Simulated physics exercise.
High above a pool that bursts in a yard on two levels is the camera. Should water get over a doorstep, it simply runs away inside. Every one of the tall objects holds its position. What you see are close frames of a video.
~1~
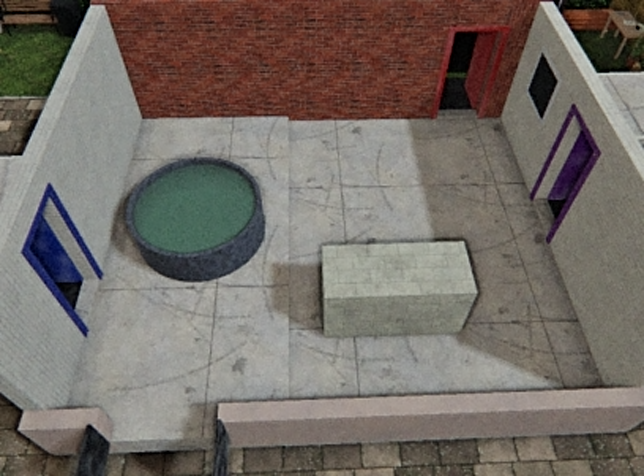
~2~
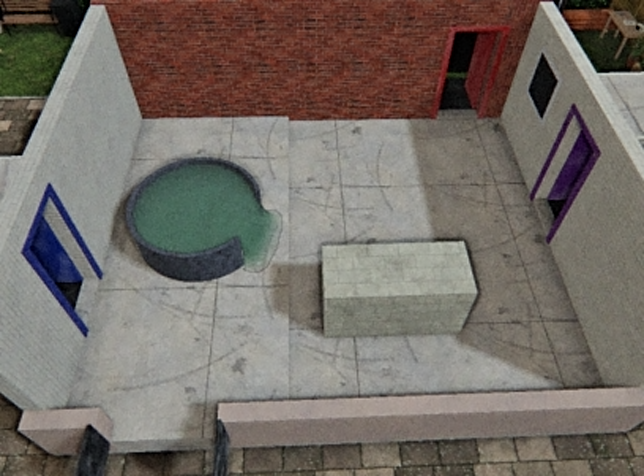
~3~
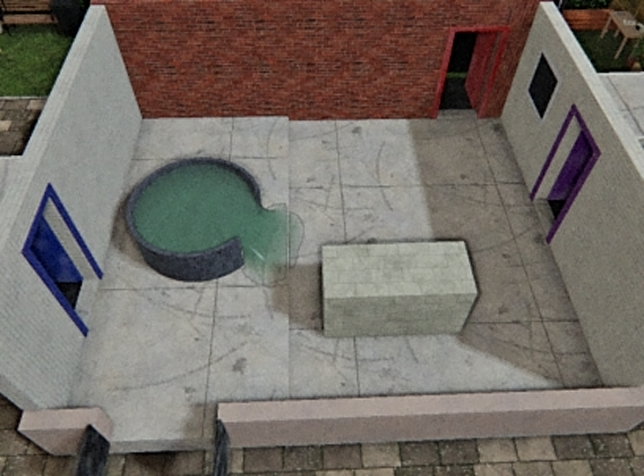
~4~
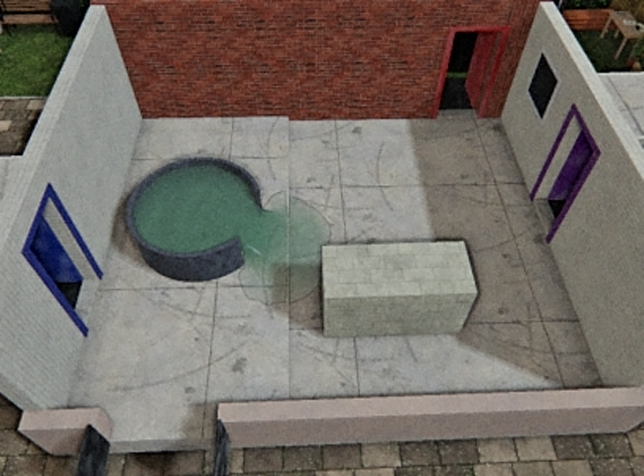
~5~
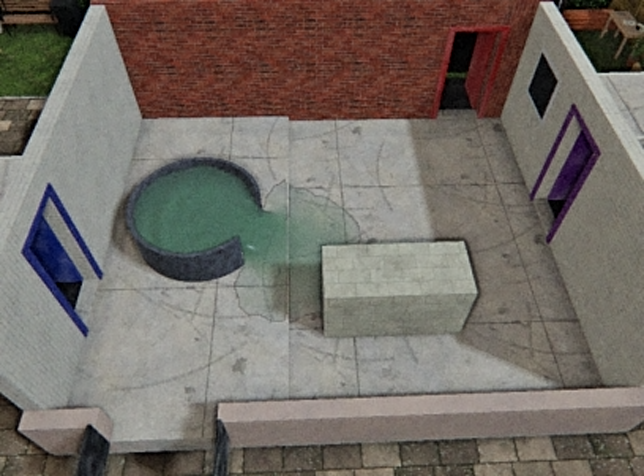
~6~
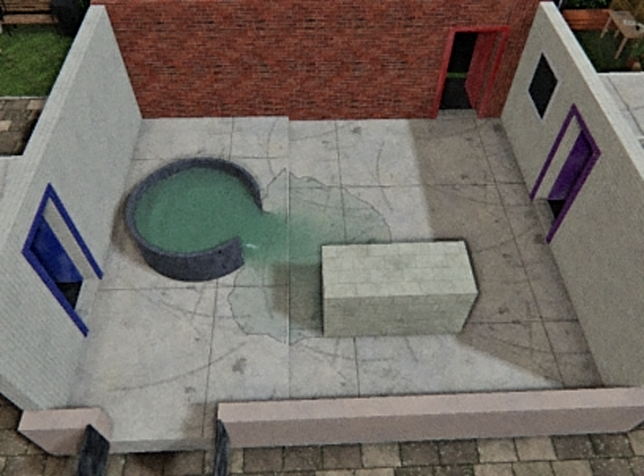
In a walled yard with blue, red and purple doorways, a round pool of green water opens on its right side, and water pours through the gap, spreading across the paving toward and around a pale rectangular block.
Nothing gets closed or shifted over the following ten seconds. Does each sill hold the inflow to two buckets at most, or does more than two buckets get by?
In the end the red door breaks the limit; the purple door breaks the limit; the blue door respects the limit.
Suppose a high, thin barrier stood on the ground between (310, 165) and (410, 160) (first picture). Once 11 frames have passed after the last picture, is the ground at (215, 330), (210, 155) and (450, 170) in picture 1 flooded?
Spared, spared, then submerged.
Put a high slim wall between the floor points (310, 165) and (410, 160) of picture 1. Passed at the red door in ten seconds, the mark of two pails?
The red door exceeds the threshold.
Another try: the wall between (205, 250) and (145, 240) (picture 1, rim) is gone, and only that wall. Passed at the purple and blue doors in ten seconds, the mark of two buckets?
Result - purple: Fails to reach it; blue: Crosses the threshold.
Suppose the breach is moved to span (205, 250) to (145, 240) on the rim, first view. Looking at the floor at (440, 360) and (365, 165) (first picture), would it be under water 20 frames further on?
The first spot is swamped, the second spared.
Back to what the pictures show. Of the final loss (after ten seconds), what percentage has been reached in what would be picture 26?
Around 40 per cent.
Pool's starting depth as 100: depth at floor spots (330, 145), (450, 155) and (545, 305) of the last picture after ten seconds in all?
Respectively 8, 10 and 10 per cent.
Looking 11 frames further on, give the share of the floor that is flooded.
My estimate is roughly 40 percent.
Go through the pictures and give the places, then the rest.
The first frame shows the round pool at (196, 206) is whole and still.
In the second frame, the front is at (266, 212), out from the gap at (257, 232).
In the third frame, water pours out at (257, 234) and has run to (286, 206).
In the fourth frame, water pours out at (257, 234) and has run to (301, 294).
In the fifth frame, the front is at (353, 227), out from the gap at (257, 234).
In the sixth frame, the front is at a hidden place, out from the gap at (257, 234).
A moment on, water covers 25 % of the floor; the red door not reached, the purple door not reached, the blue door not reached.
Next, water covers 40 % of the floor; the red door not reached, the purple door wet at the sill, nothing in, the blue door not reached.
Then, water covers 50 % of the floor; the red door wet at the sill, nothing in, the purple door far over two buckets in, the blue door not reached.
Later, water covers 55 % of the floor; the red door over two buckets in, the purple door far over two buckets in, the blue door not reached.
In the end, water covers 65 % of the floor; the red door over two buckets in, the purple door far over two buckets in, the blue door not reached.
